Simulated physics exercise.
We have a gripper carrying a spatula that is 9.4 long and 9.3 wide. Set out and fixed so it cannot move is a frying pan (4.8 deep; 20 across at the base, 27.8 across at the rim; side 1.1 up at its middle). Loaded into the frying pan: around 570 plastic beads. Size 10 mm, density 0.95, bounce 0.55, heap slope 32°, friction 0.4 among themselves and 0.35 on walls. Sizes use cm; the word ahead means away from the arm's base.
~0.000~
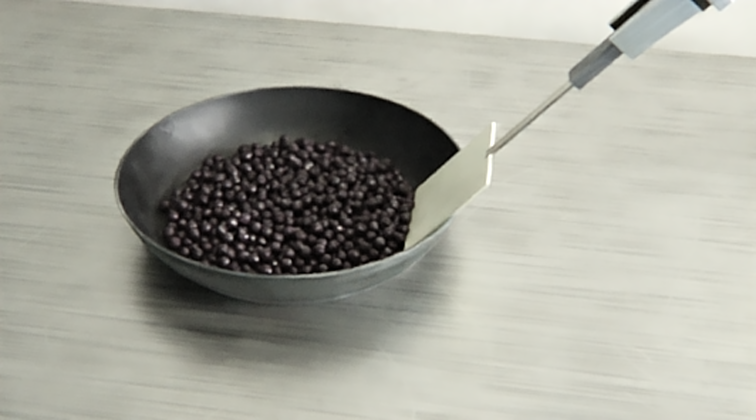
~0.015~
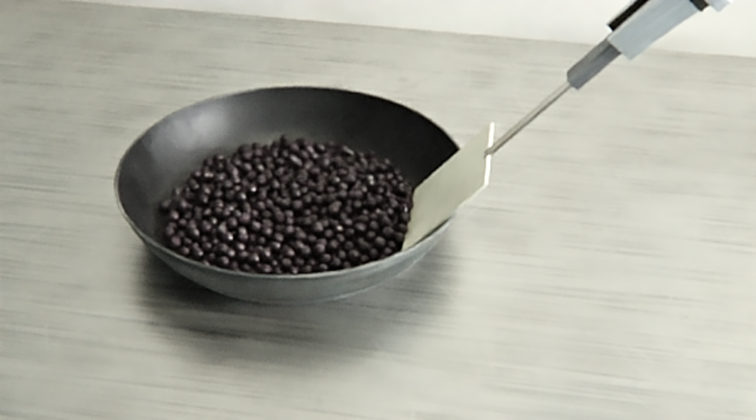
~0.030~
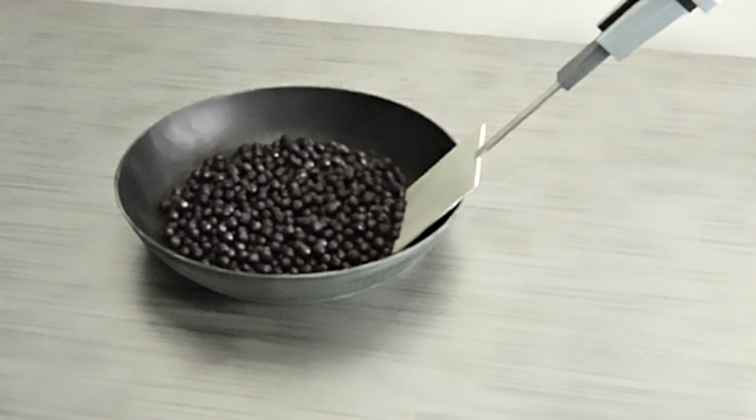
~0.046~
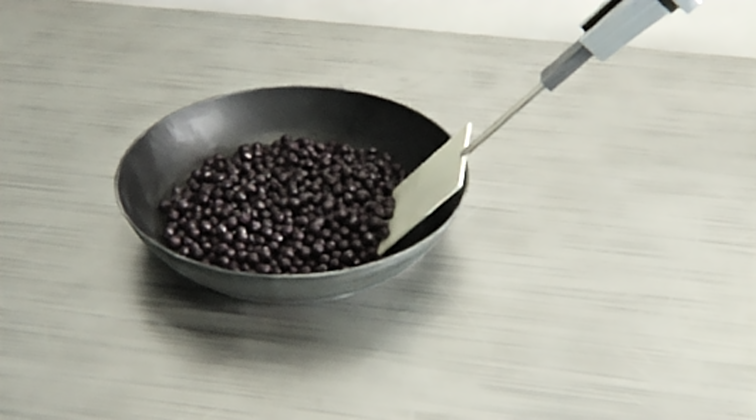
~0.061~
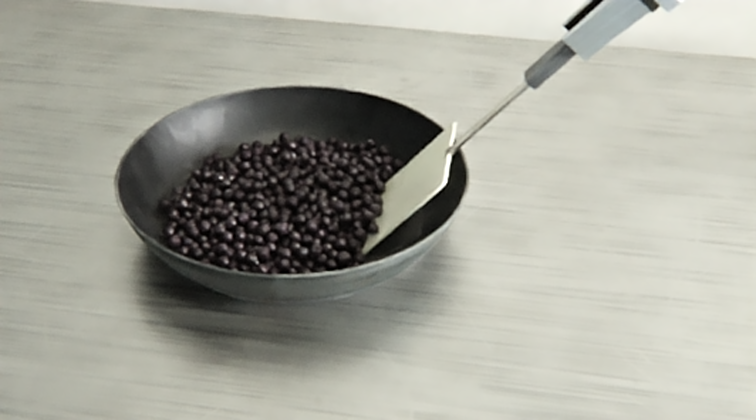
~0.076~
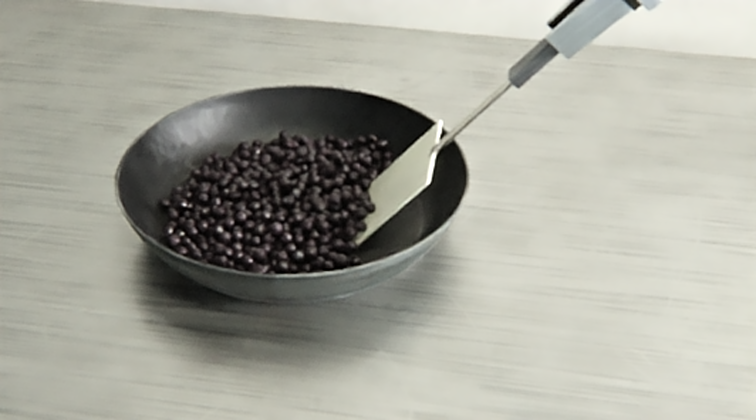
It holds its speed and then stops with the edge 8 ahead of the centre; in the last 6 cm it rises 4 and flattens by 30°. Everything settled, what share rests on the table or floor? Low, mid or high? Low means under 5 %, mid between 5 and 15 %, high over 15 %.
Low.
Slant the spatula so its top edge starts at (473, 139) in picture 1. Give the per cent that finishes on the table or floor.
I'd estimate around 0 per cent.
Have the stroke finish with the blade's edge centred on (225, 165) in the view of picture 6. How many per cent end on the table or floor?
Something close to 0 in a hundred.
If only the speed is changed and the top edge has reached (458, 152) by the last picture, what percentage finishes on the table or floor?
Share: Roughly 0 %.
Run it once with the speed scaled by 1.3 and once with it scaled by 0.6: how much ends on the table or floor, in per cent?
The two tries give roughly 10 and 0 in a hundred.
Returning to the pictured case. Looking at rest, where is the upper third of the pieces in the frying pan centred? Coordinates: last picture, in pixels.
It is centred near (187, 180).
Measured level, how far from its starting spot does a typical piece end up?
The answer is about 4 cm.
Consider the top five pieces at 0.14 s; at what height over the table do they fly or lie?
About 4 cm.
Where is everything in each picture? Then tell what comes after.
In the first picture, spatula top edge at (491, 152), sloping 51°; upper third of the load around (298, 198), from x 165 to 410, top at y 140; 572 in the frying pan.
In the second picture, spatula top edge at (490, 152), sloping 51°; upper third of the load around (298, 198), from x 165 to 410, top at y 140.
In the third picture, spatula top edge at (480, 153), sloping 51°; upper third of the load around (301, 198), from x 165 to 405, top at y 140.
In the fourth picture, spatula top edge at (465, 153), sloping 51°; upper third of the load around (305, 197), from x 165 to 405, top at y 140.
In the fifth picture, spatula top edge at (450, 152), sloping 51°; upper third of the load around (303, 196), from x 165 to 405, top at y 135.
In the sixth picture, spatula top edge at (435, 150), sloping 51°; upper third of the load around (300, 194), from x 165 to 405, top at y 135; 572 in the frying pan.
By 0.14 s, sloping 51°, highest piece 5 above the table; 572 in the frying pan.
By 0.20 s, sloping 41°, highest piece 5 above the table; 572 in the frying pan.
By 0.43 s, sloping 21°, highest piece 5 above the table; 557 in the frying pan, 14 on the table or floor, 1 on the blade or in flight.
By 1.48 s, sloping 21°, highest piece 5 above the table; 557 in the frying pan, 15 on the table or floor.
Final count, 557 in the frying pan, 15 on the table or floor. That is 3 % on the table or floor.
